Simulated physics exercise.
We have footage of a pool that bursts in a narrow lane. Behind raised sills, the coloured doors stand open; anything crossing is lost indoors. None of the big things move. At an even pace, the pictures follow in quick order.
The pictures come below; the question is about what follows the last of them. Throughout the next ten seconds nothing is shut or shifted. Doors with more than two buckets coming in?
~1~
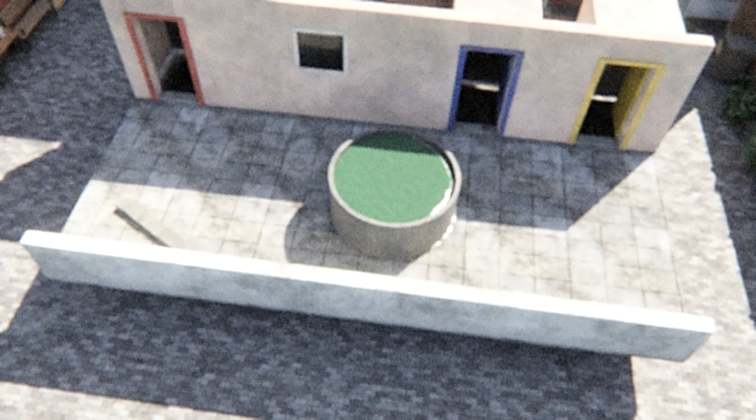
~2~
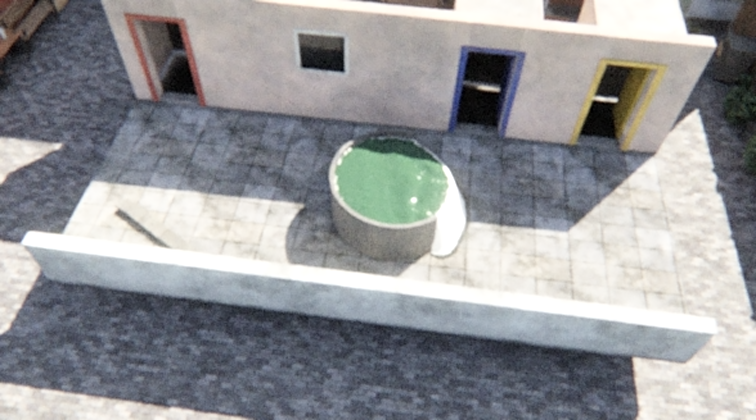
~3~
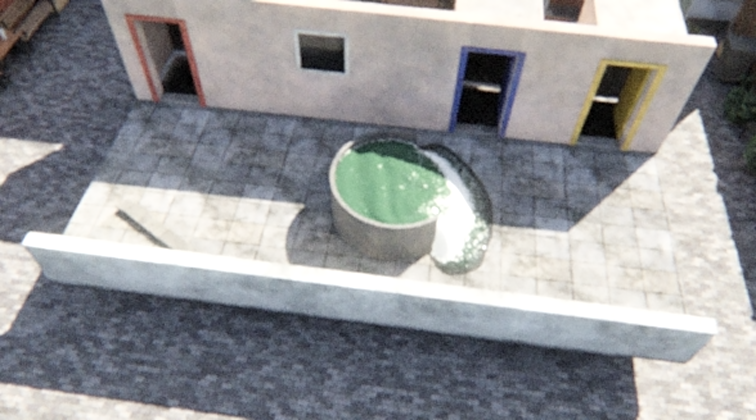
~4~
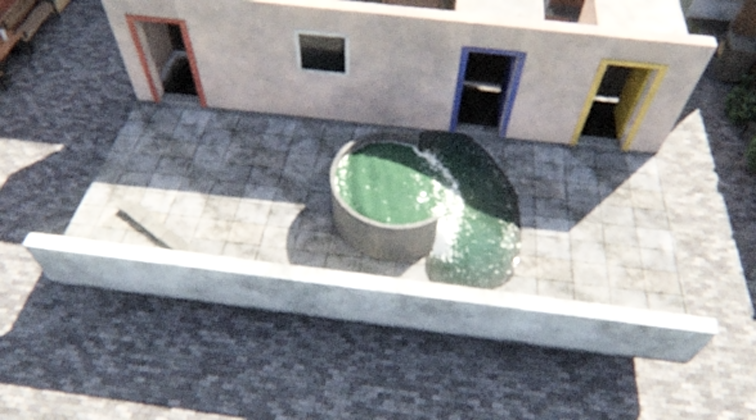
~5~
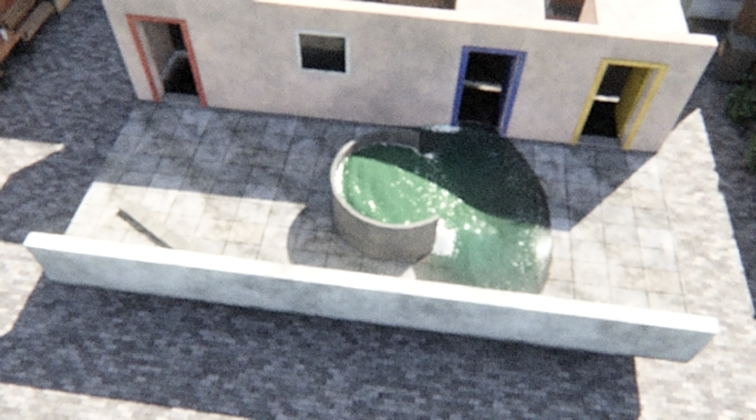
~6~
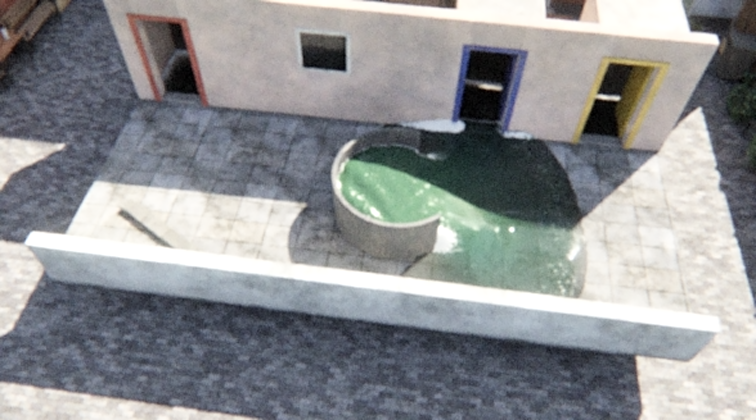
Red door: Two or fewer; yellow door: Over two; blue door: Over two.
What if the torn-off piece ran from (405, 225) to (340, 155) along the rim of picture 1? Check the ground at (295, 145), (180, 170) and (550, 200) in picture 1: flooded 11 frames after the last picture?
Going through them one by one, I'd say high and dry, then waterlogged, then high and dry.
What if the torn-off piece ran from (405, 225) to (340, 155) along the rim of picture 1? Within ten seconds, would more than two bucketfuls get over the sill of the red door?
So red ends up above.
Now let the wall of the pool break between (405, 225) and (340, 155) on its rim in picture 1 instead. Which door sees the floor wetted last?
That's the blue door.
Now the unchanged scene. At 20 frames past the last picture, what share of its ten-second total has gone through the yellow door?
Roughly 85 per cent.
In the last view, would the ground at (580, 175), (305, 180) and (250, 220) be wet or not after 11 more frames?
Taking them as listed, they are waterlogged, spared and spared.
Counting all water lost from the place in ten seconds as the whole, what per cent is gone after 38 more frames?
My guess would be around 90 percent.
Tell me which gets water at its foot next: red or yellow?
Soonest: The yellow door.
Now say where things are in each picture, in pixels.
The first frame shows the pool at (394, 177) is whole and still.
In the second frame, water pours out at (451, 195) and has run to (437, 255).
In the third frame, water pours out at (452, 196) and has run to (464, 270).
In the fourth frame, water pours out at (452, 198) and has run to a hidden place.
In the fifth frame, the front is at a hidden place, out from the gap at (452, 198).
In the sixth frame, the front is at a hidden place, out from the gap at (453, 197).
A moment on, water covers 45 % of the floor; the red door not reached, the yellow door under two buckets in, the blue door far over two buckets in.
Next, water covers 50 % of the floor; the red door not reached, the yellow door over two buckets in, the blue door far over two buckets in.
Then, water covers 45 % of the floor; the red door not reached, the yellow door over two buckets in, the blue door far over two buckets in.
Later, water covers 45 % of the floor; the red door not reached, the yellow door over two buckets in, the blue door far over two buckets in.
In the end, water covers 45 % of the floor; the red door not reached, the yellow door over two buckets in, the blue door far over two buckets in.
